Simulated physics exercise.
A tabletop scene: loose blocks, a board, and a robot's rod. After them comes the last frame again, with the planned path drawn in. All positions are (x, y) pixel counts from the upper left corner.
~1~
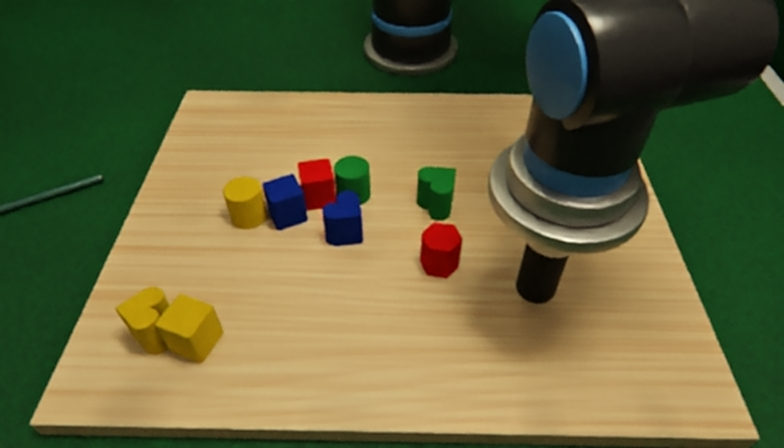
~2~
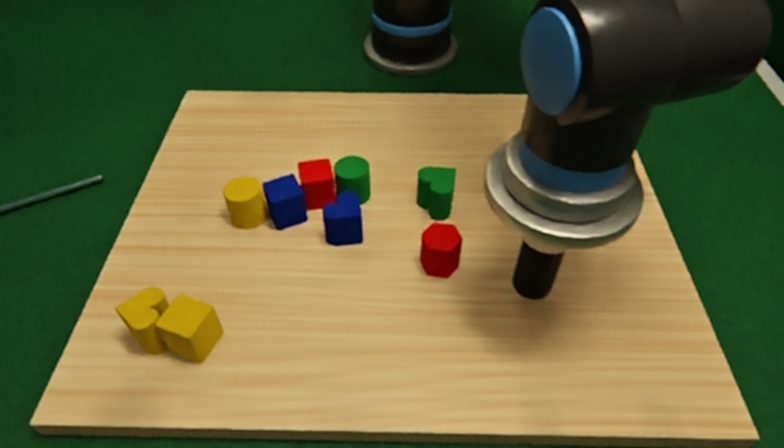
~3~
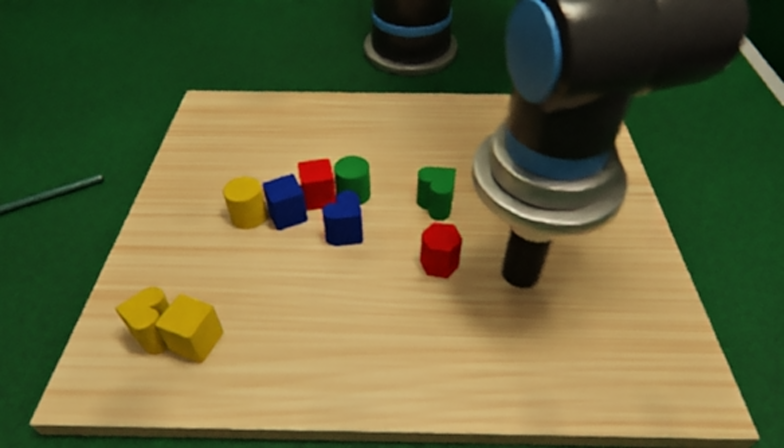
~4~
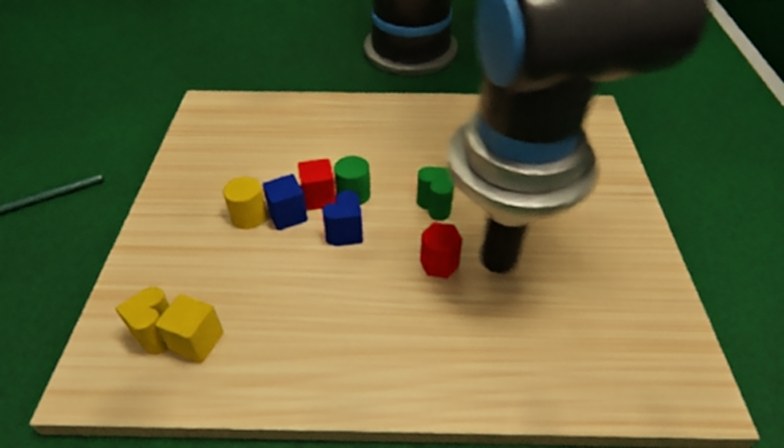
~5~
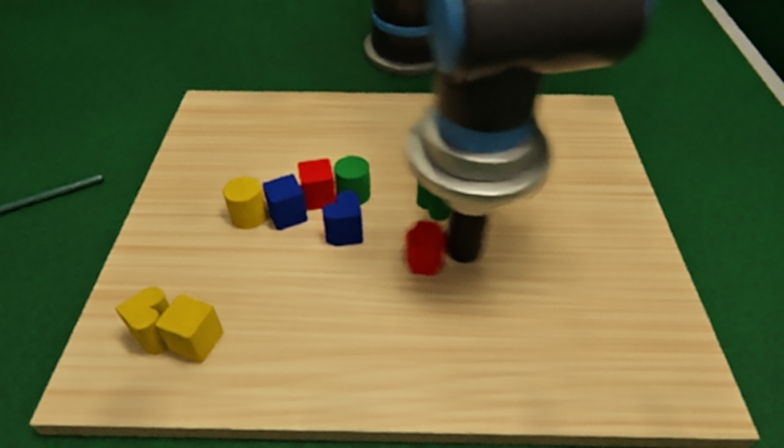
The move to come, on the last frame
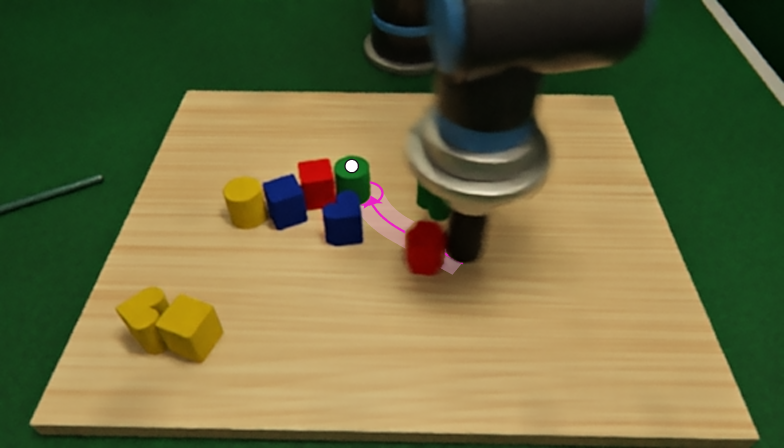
A robot arm's dark rod starts at the right of a wooden board scattered with red, blue, green and yellow blocks, and moves left and slightly away, slowly at first, then faster. It meets the red hexagonal block and pushes it a short way left, while the other blocks stay still.
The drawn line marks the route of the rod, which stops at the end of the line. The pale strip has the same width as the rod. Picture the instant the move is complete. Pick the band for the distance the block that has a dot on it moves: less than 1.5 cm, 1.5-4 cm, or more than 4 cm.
It moves a fair bit, 1.5 to 4 cm.
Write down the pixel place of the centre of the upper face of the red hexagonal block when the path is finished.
Answer: (386, 226).
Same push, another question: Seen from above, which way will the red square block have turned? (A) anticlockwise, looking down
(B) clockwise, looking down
Letter A.
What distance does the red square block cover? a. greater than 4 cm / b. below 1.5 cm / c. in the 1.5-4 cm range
b: Below 1.5 cm.
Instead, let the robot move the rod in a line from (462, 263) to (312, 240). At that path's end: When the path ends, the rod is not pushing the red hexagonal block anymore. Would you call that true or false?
My answer: True.
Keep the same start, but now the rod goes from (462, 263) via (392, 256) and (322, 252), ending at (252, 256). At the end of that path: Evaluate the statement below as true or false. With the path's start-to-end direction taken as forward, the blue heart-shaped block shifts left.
My answer: False.
The line goes from (462, 263) via (422, 242) and (387, 220), ending at (366, 193); the dot is on the green circular block.
What follows on the original path. One third of the way, rod (422, 228); red hexagonal block (392, 228), turned 65° anticlockwise.
Two thirds of the way, rod (386, 206); red hexagonal block (386, 226), turned 90° anticlockwise.
At the end, rod (366, 180); red square block (310, 169), turned 20° anticlockwise; blue heart-shaped block unmoved; green circular block (337, 153); red hexagonal block (386, 226), turned 90° anticlockwise.
